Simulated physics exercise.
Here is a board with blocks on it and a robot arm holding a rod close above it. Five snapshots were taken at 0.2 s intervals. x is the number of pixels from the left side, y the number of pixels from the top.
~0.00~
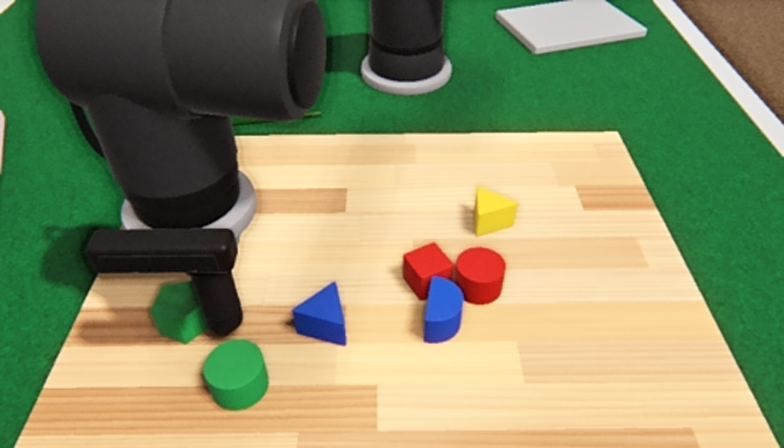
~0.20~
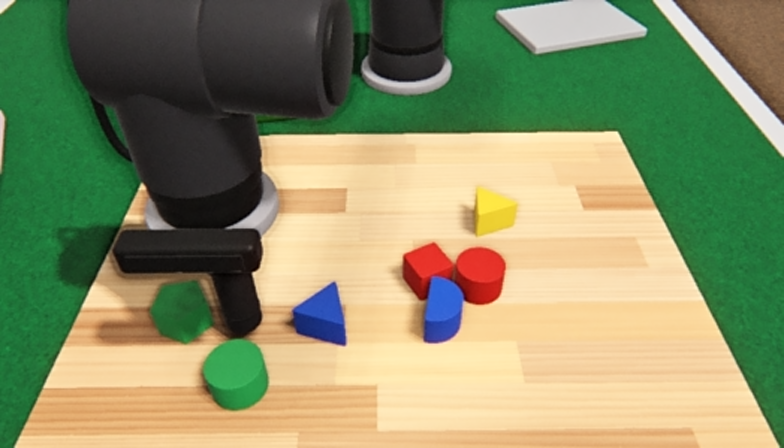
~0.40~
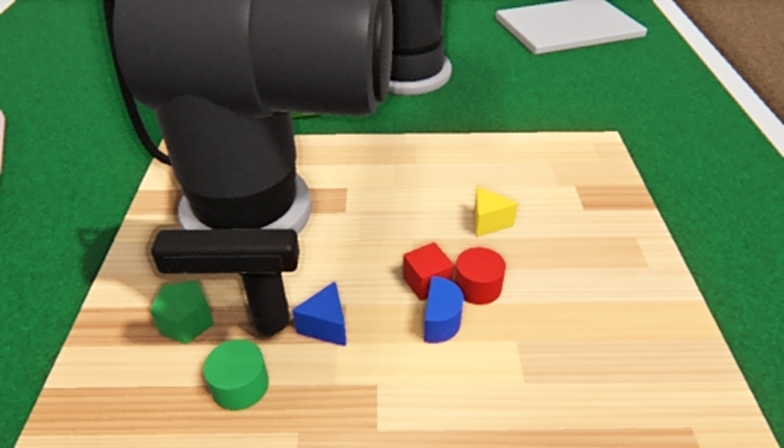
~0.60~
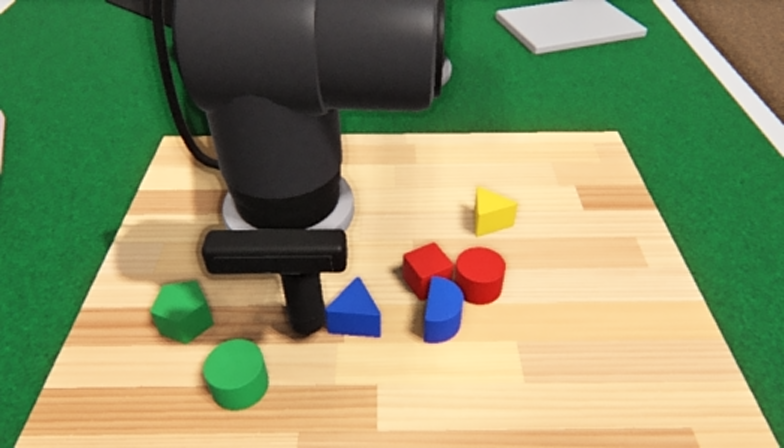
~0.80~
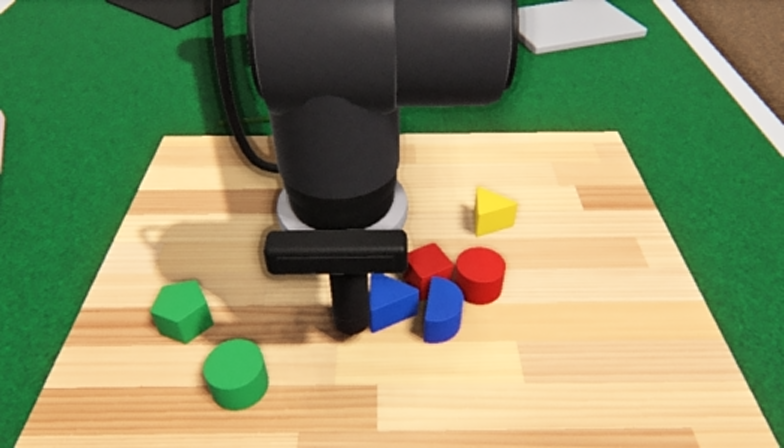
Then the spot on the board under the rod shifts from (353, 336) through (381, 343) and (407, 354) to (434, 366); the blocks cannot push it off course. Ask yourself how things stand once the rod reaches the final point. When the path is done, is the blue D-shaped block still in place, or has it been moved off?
Undisturbed, or as good as.
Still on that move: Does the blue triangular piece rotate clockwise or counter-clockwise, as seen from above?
Looking down on the board, it turns counter-clockwise.
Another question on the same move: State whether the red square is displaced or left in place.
Stays put.
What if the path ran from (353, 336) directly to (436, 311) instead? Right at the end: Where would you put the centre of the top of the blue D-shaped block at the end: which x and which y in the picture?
It is going to be at (468, 300).
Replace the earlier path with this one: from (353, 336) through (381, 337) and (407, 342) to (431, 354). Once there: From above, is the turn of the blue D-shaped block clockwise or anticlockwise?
Counterclockwise from above.
The first path, step by step. Halfway along, rod (394, 334); blue triangular piece (402, 294), turned 50° anticlockwise.
At the end, rod (435, 352); blue triangular piece (404, 295), turned 55° anticlockwise; red square still; blue D-shaped block still.
